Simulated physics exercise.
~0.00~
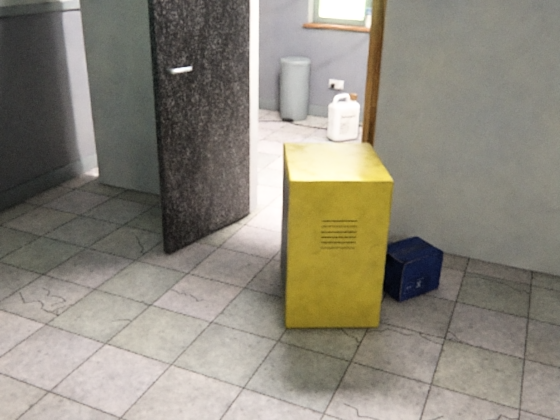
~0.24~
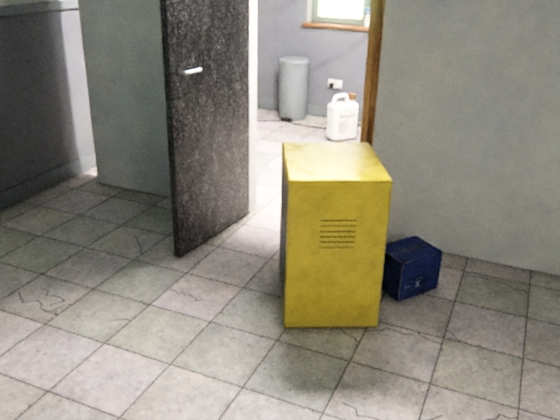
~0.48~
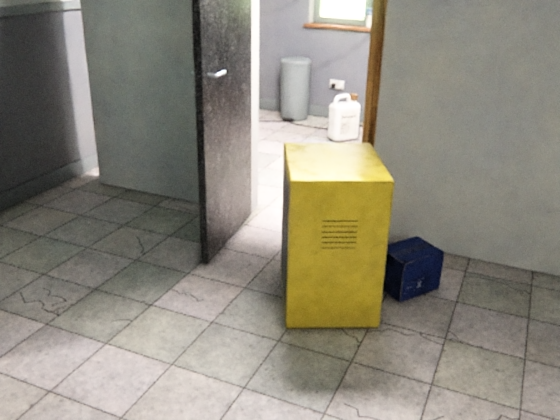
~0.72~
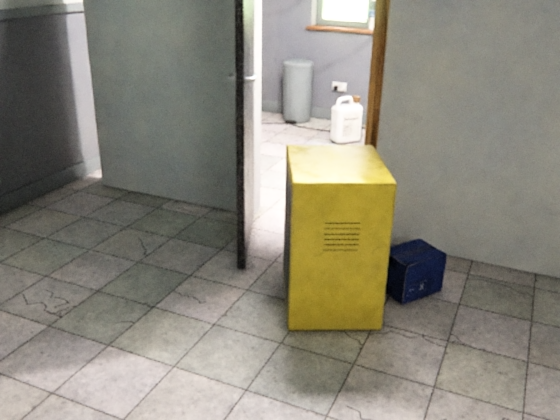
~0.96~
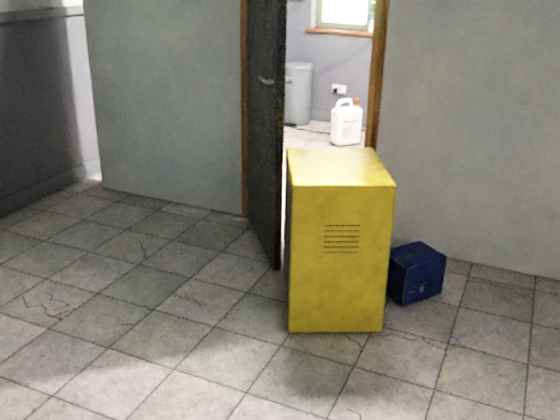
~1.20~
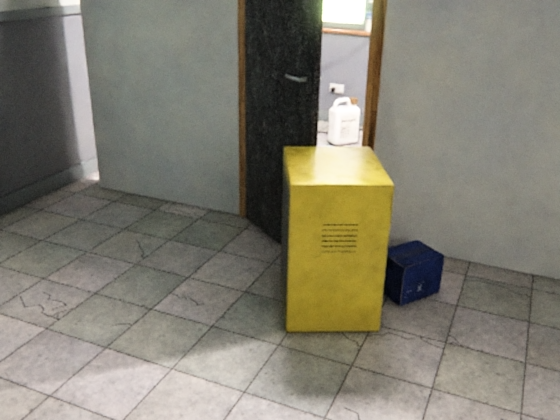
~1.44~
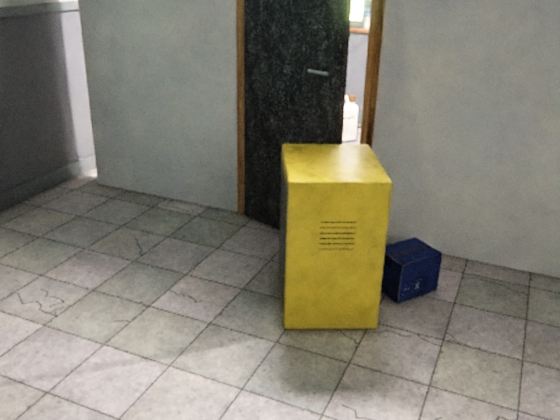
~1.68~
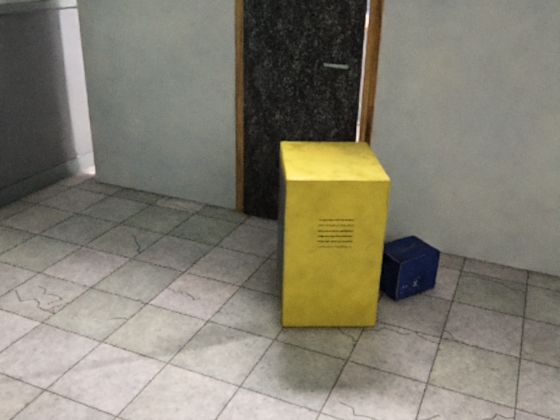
Dark speckled door swinging steadily from wide open to closed behind a yellow cabinet and small blue box on tiled floor.
